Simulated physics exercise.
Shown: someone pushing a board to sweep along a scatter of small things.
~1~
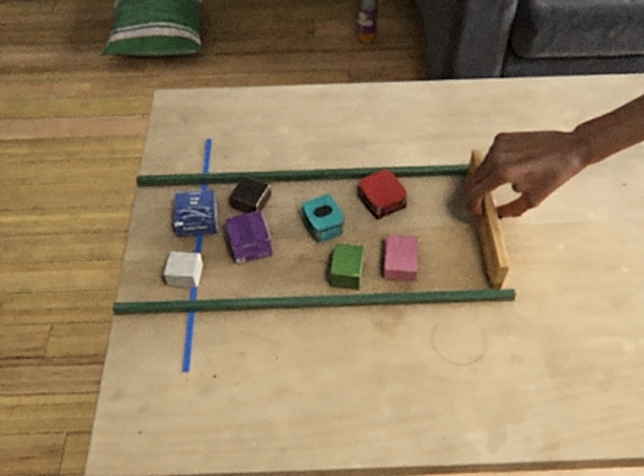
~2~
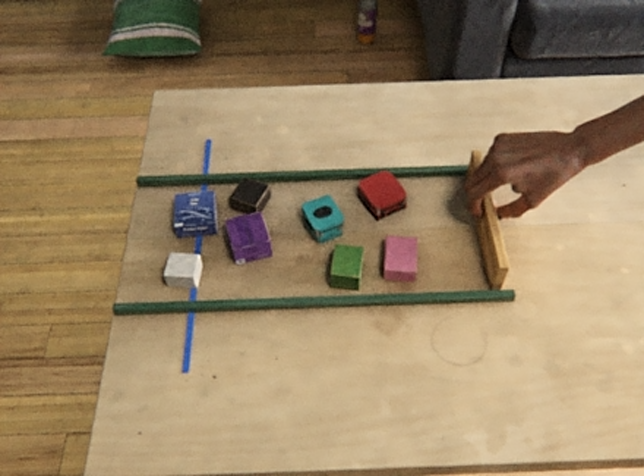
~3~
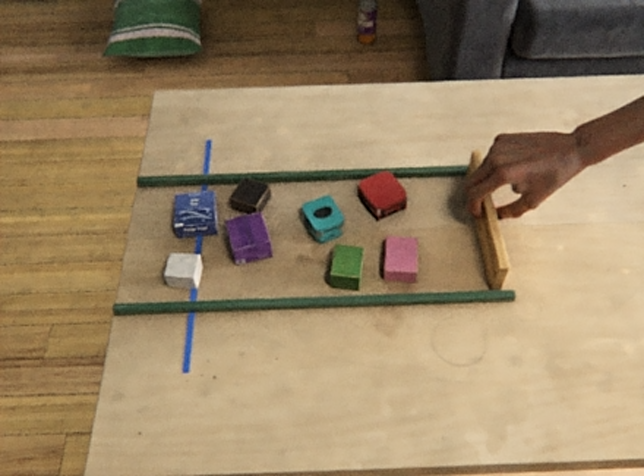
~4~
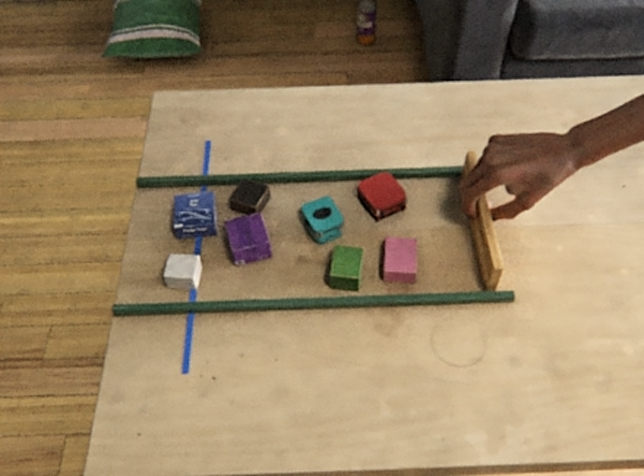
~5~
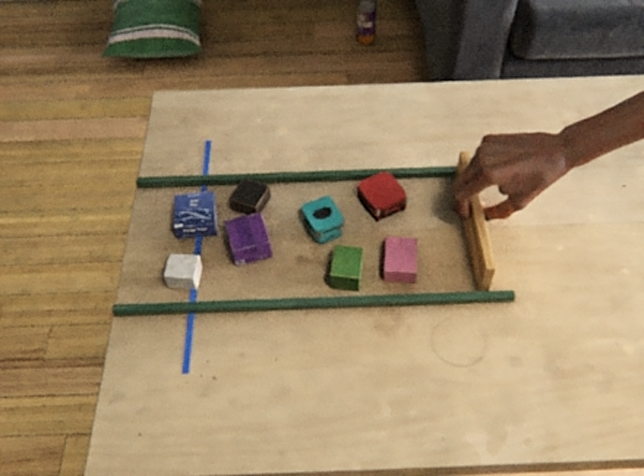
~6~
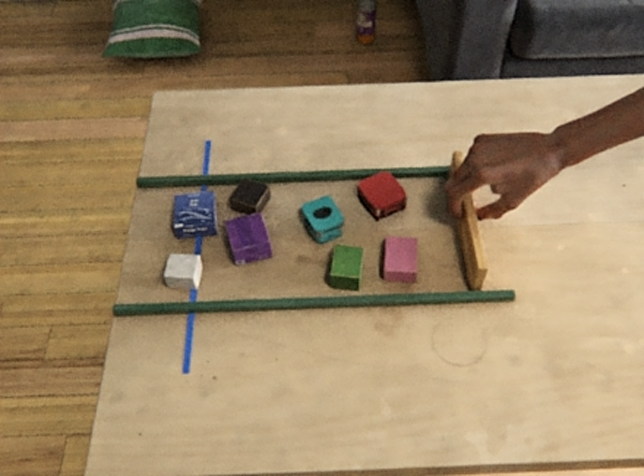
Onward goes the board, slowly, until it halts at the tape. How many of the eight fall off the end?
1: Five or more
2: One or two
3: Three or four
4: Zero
(2) One or two.
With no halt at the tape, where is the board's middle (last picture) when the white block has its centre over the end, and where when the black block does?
Points: About (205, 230) and about (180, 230).
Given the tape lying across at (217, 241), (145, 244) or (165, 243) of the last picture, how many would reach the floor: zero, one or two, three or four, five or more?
In order: No fall at all, 5 or more, more than four.
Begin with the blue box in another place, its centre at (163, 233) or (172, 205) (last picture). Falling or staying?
Result for the blue box: Place one, it does not stay; place two, it does not stay.
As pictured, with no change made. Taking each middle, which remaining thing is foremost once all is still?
That would be the purple box.
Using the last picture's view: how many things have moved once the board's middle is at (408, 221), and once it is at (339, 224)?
2, then 4.
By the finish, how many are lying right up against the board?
That makes 3.
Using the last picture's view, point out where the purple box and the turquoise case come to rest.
First at (132, 246); second at (176, 233).
Soon after, none off yet; white block at rest near (184, 271); blue box at rest near (196, 215); black block at rest near (250, 198).
Then, none off yet; white block at rest near (181, 273); blue box moving near (190, 216); black block moved about its own width near (226, 203).
At rest, the number that fall off is one or two; fallen, blue box and white block.
